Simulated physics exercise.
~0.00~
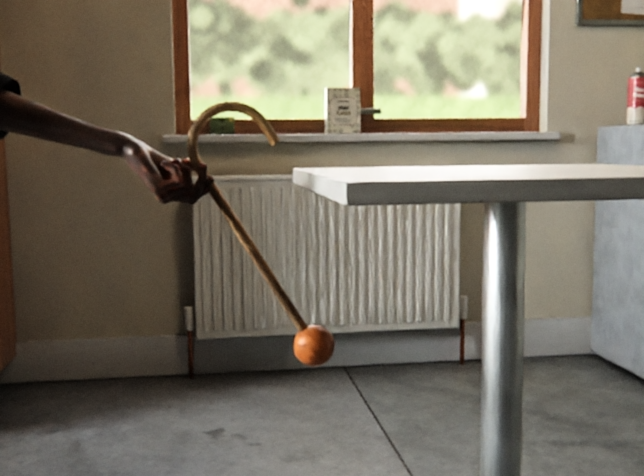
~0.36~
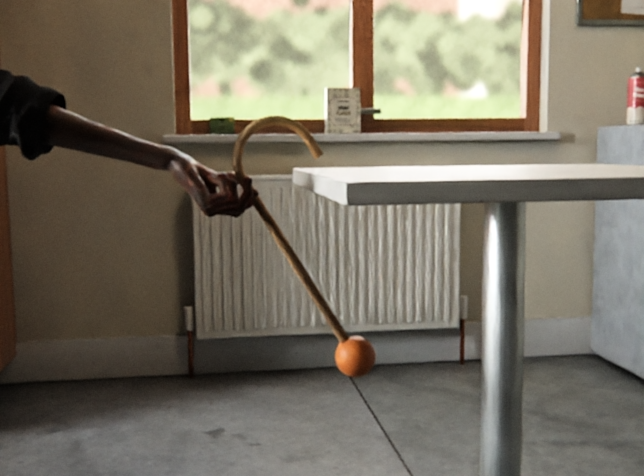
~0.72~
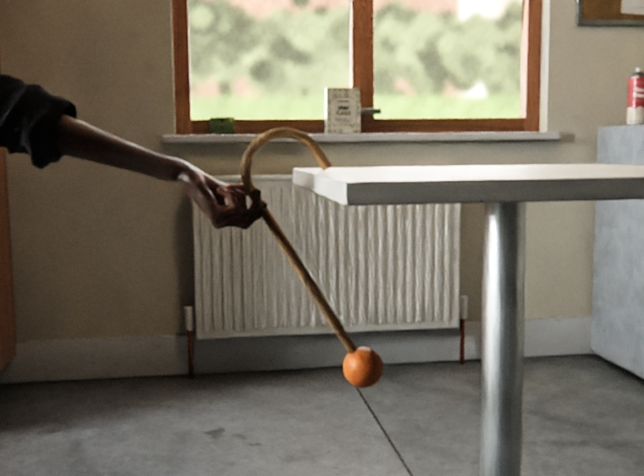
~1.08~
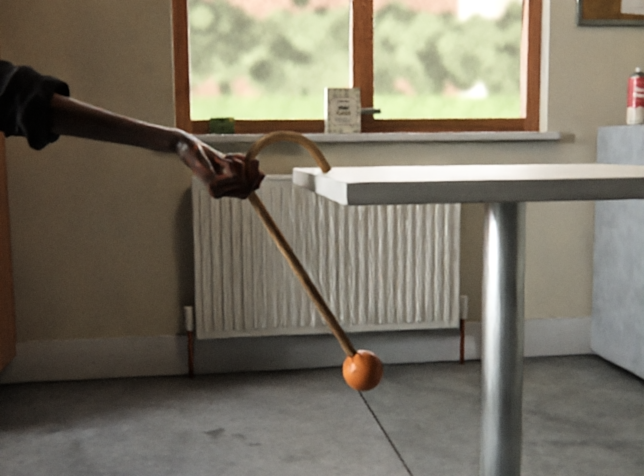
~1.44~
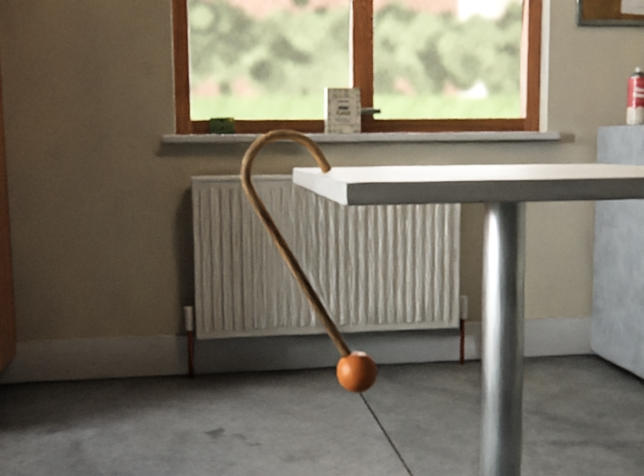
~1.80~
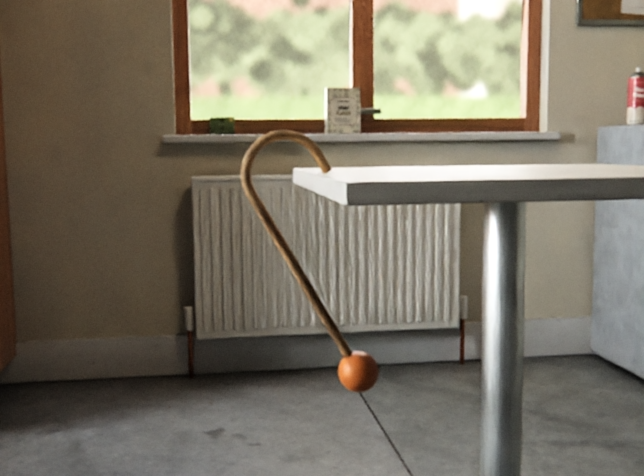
In the video, a hand moves a hooked wooden stick with an orange ball at its lower end rightward and rests the hook's tip on the edge of a white table. The hand lets go and withdraws, and the object stays hanging at a slant from the table.
